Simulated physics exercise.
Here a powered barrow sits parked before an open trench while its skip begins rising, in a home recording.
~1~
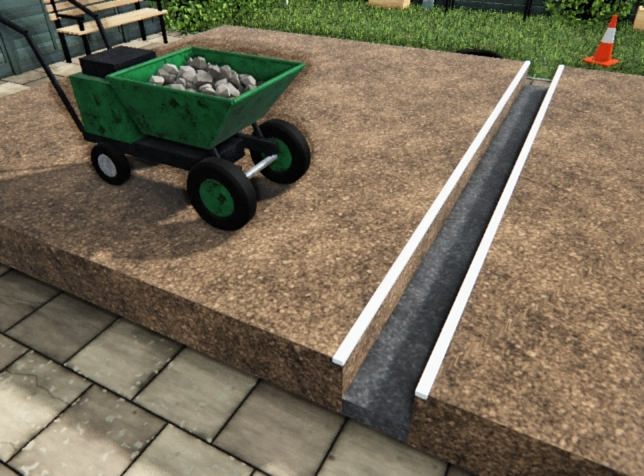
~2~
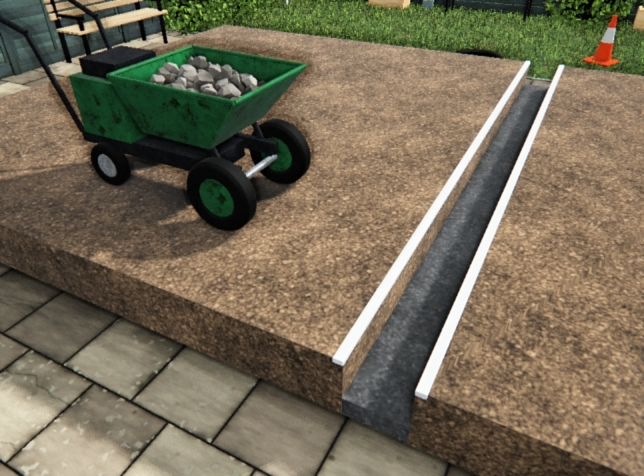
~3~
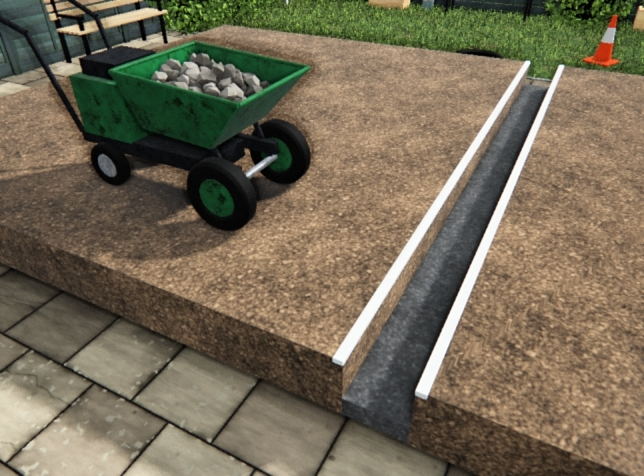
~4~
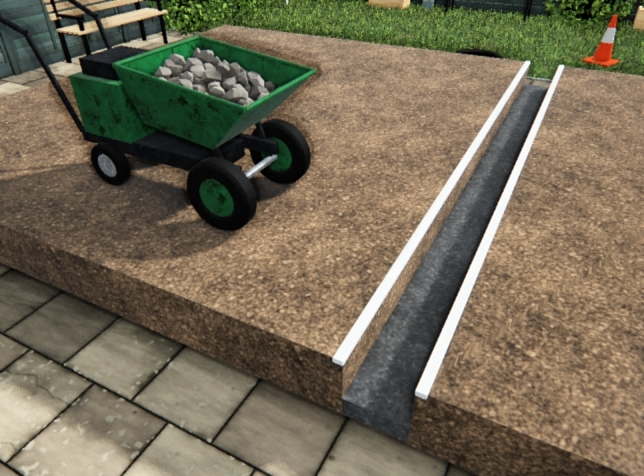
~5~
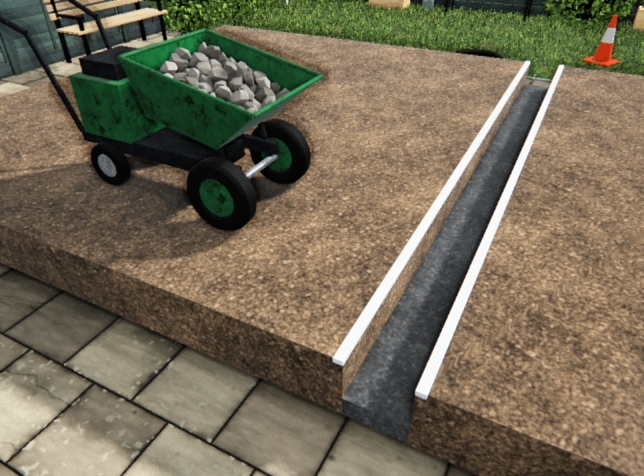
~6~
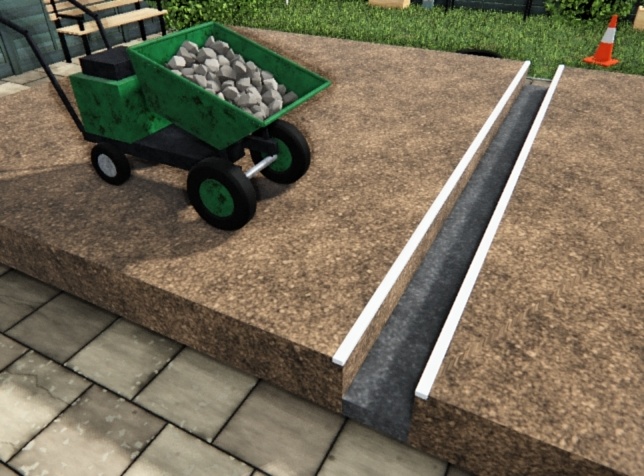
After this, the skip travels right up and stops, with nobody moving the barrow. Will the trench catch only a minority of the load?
Yes, only the smaller part.
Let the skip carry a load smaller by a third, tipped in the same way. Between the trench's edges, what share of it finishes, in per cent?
Around 30 %.
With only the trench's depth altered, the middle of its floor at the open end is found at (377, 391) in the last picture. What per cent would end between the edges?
Close to 30 per cent.
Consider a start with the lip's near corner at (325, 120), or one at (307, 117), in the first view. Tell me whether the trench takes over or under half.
The first place leaves the greater portion between the edges, the second place the greater portion.
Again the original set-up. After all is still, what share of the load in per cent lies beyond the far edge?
Call it some 0 percent of the pieces.
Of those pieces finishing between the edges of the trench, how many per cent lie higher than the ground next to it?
I'd put it near 0 per cent.
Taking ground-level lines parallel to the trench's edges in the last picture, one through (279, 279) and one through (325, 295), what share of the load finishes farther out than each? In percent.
Roughly 90 and 60 percent.
Just after the last frame, skip tipped steeply; every one in the skip.
A moment on, skip tipped right over; the larger part in the skip; roughly a quarter short of the trench; just a few falling.
Further on, skip tipped right over; roughly a quarter in the skip; roughly two thirds short of the trench; roughly a quarter in or heaped over the trench; just a few beyond it.
When it is over, skip tipped right over; about a tenth in the skip; roughly half short of the trench; roughly a quarter in or heaped over the trench; just a few beyond it.
